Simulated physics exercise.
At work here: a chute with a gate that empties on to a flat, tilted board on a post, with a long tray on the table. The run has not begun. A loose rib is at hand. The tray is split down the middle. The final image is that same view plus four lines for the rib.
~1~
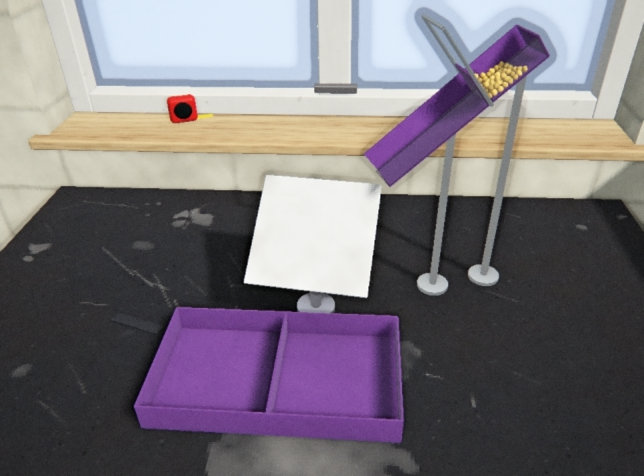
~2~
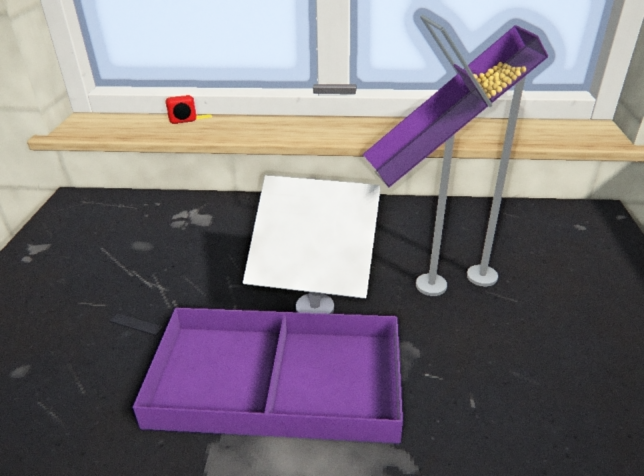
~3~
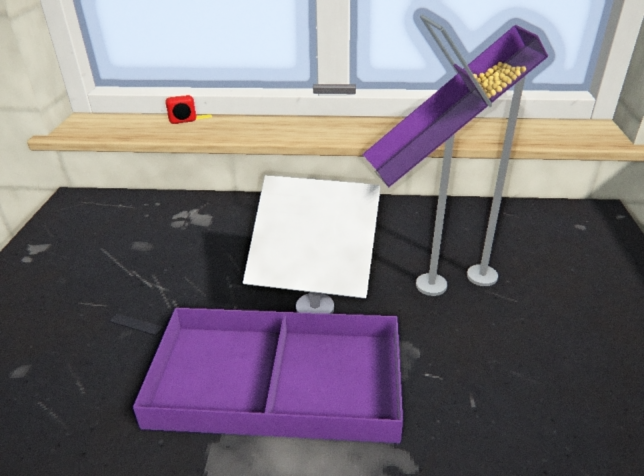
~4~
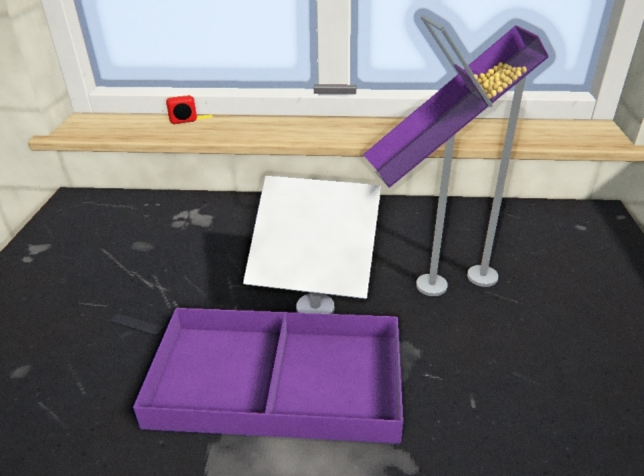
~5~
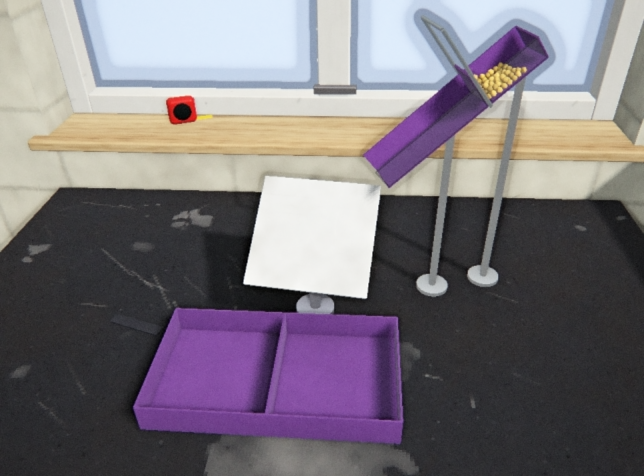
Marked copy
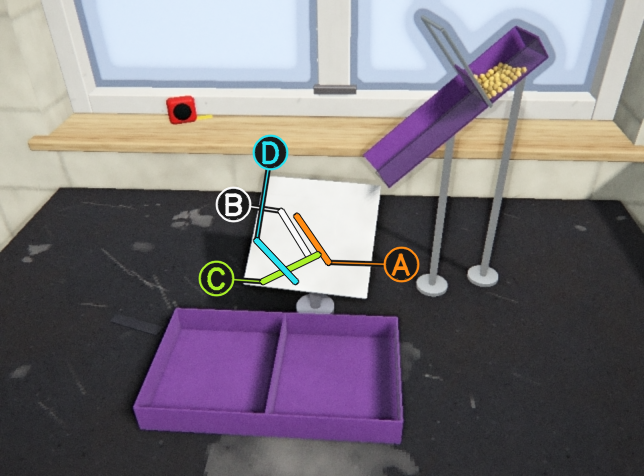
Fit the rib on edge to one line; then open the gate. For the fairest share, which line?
The best line is C.
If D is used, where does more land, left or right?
More lands on the right.
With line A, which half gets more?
The right half.
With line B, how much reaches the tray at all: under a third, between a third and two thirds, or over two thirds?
It is over two thirds.
On the marked copy, line A from (296, 216) to (328, 262); line B from (281, 211) to (310, 258); line C from (318, 254) to (262, 281); line D from (256, 240) to (295, 281).
If A is chosen, of what is caught, only a few in the left half, all but a few in the right.
If B is chosen, of what is caught, a small share in the left half, the bulk in the right.
If C is chosen, of what is caught, close to half in the left half, close to half in the right.
If D is chosen, of what is caught, a small share in the left half, all but a few in the right.
